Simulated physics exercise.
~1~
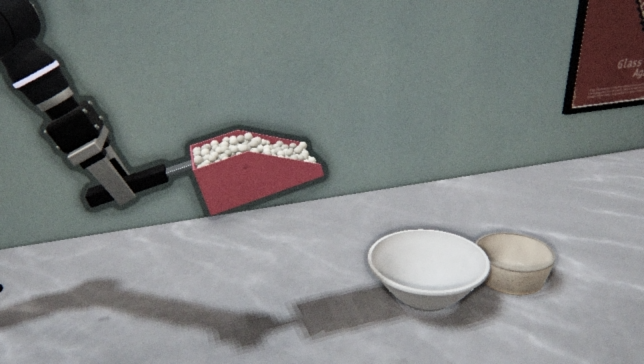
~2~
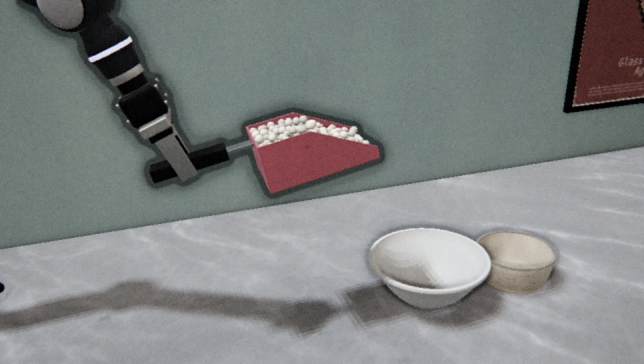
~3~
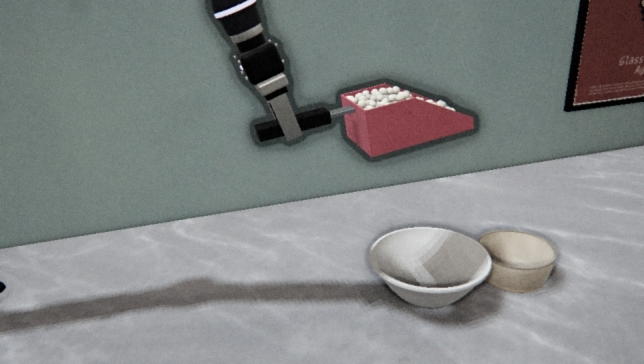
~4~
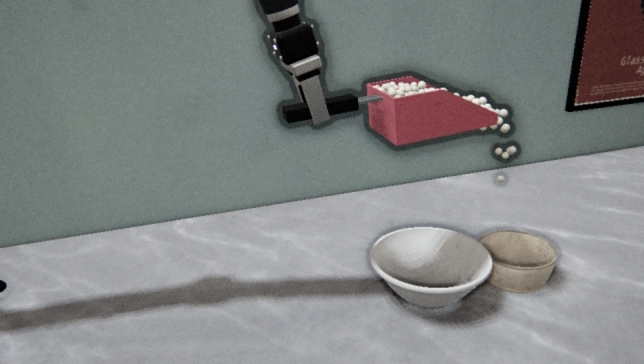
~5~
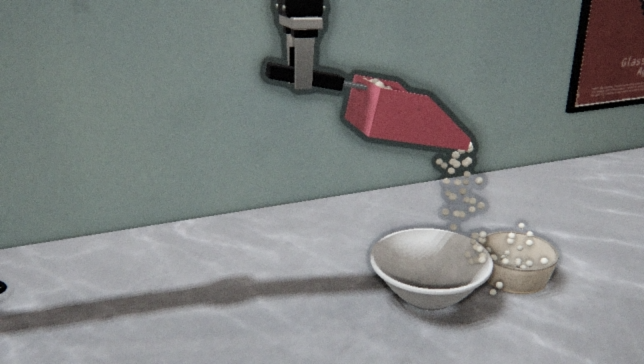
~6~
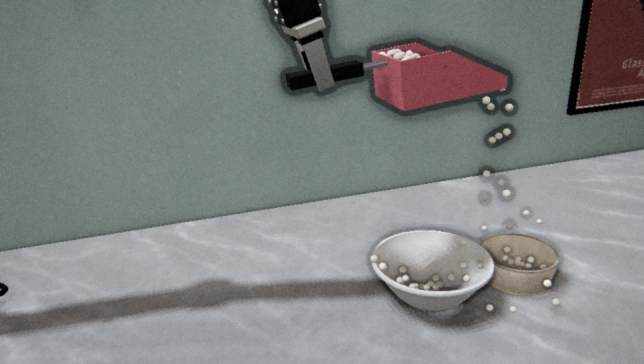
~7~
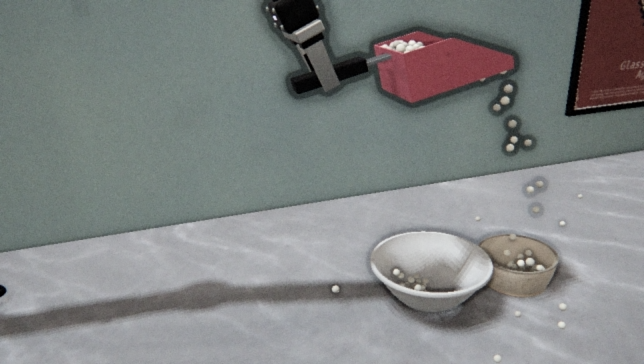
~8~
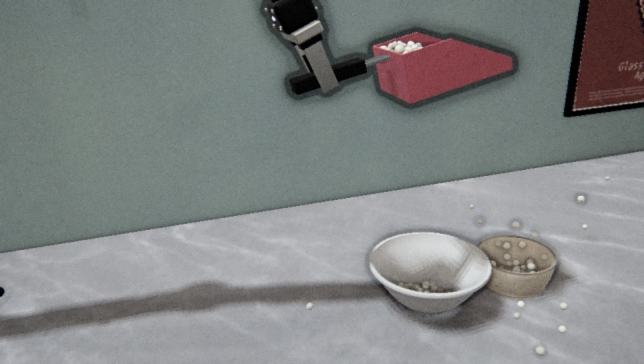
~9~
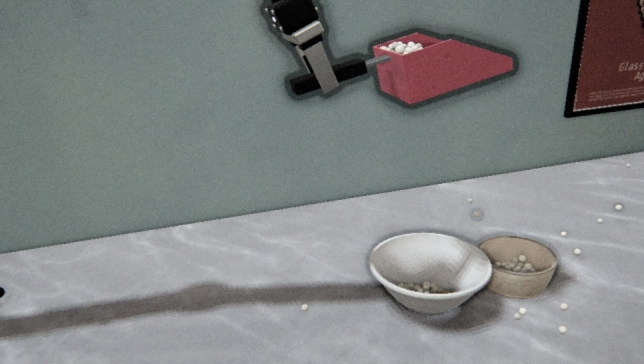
Red scoop of white beads moving right on a robot arm, tipping, spilling some into two bowls and onto the table, then levelling and stopping.
